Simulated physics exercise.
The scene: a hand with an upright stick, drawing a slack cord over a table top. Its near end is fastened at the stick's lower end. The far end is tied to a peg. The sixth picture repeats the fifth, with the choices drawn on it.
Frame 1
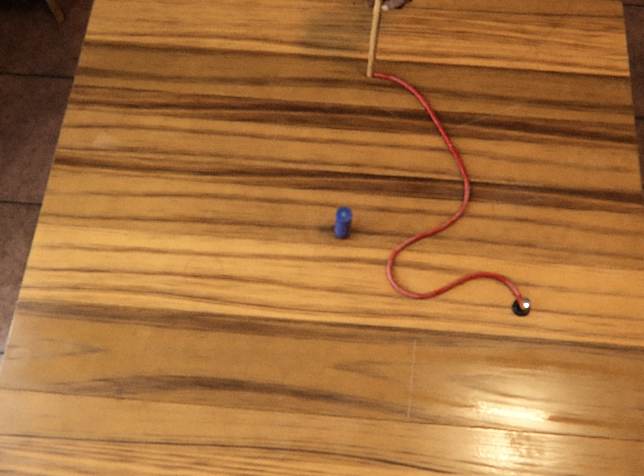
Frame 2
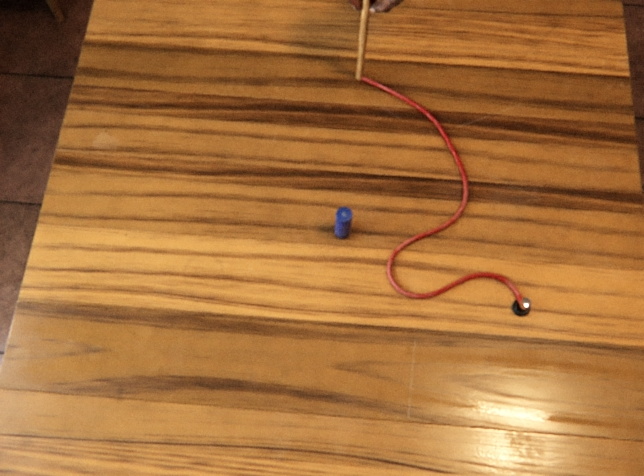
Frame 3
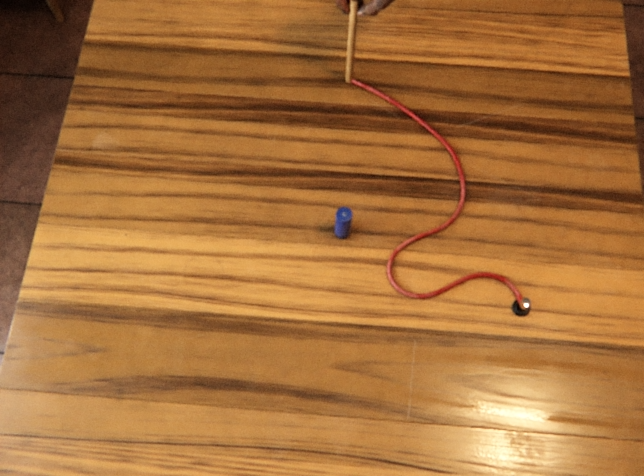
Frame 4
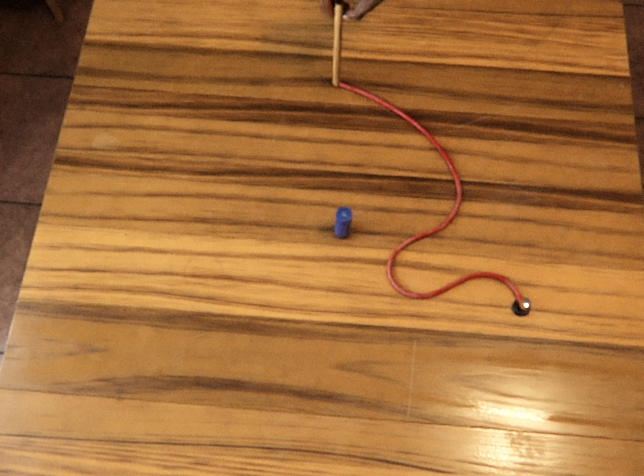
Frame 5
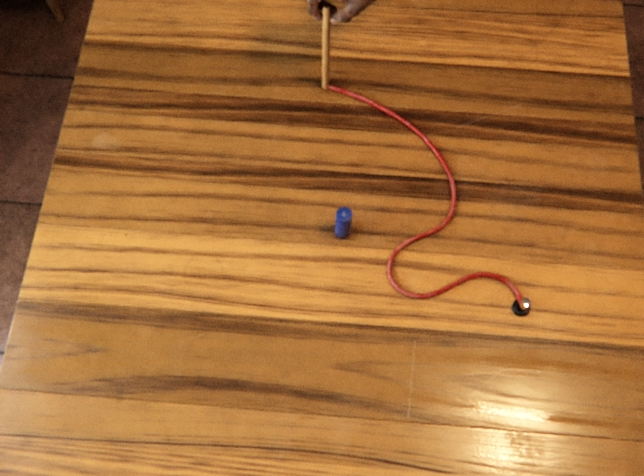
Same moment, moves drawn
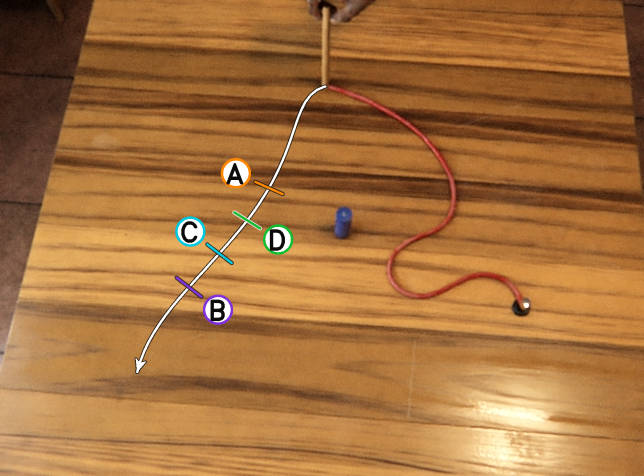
A hand moves an upright stick leftward across a wooden table, drawing one end of a curving red cord past a blue candle standing nearer the viewer.
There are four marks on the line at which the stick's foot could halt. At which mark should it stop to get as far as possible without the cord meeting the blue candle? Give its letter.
It should halt at B.
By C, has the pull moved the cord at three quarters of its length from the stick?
No.
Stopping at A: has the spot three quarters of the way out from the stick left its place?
No.
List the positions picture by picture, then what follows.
The first picture shows blue candle (343, 223); peg (524, 305).
The second picture shows blue candle (343, 223); peg (524, 305).
The third picture shows blue candle (343, 223); peg (524, 305).
The fourth picture shows blue candle (343, 223); peg (524, 305).
The fifth picture shows blue candle (343, 223); peg (524, 305).
On the copy, A at (269, 188); B at (189, 287); C at (219, 254); D at (247, 220); the route from (325, 86) via (244, 224) to (137, 372).
On B. First, foot of the stick (287, 151), middle of the cord (436, 228).
Then, foot of the stick (243, 226), middle of the cord (435, 228).
Finally, foot of the stick (189, 288), middle of the cord (414, 221); nothing has been touched.
By contrast, A is safe but short; C is safe but short; D is safe but short.
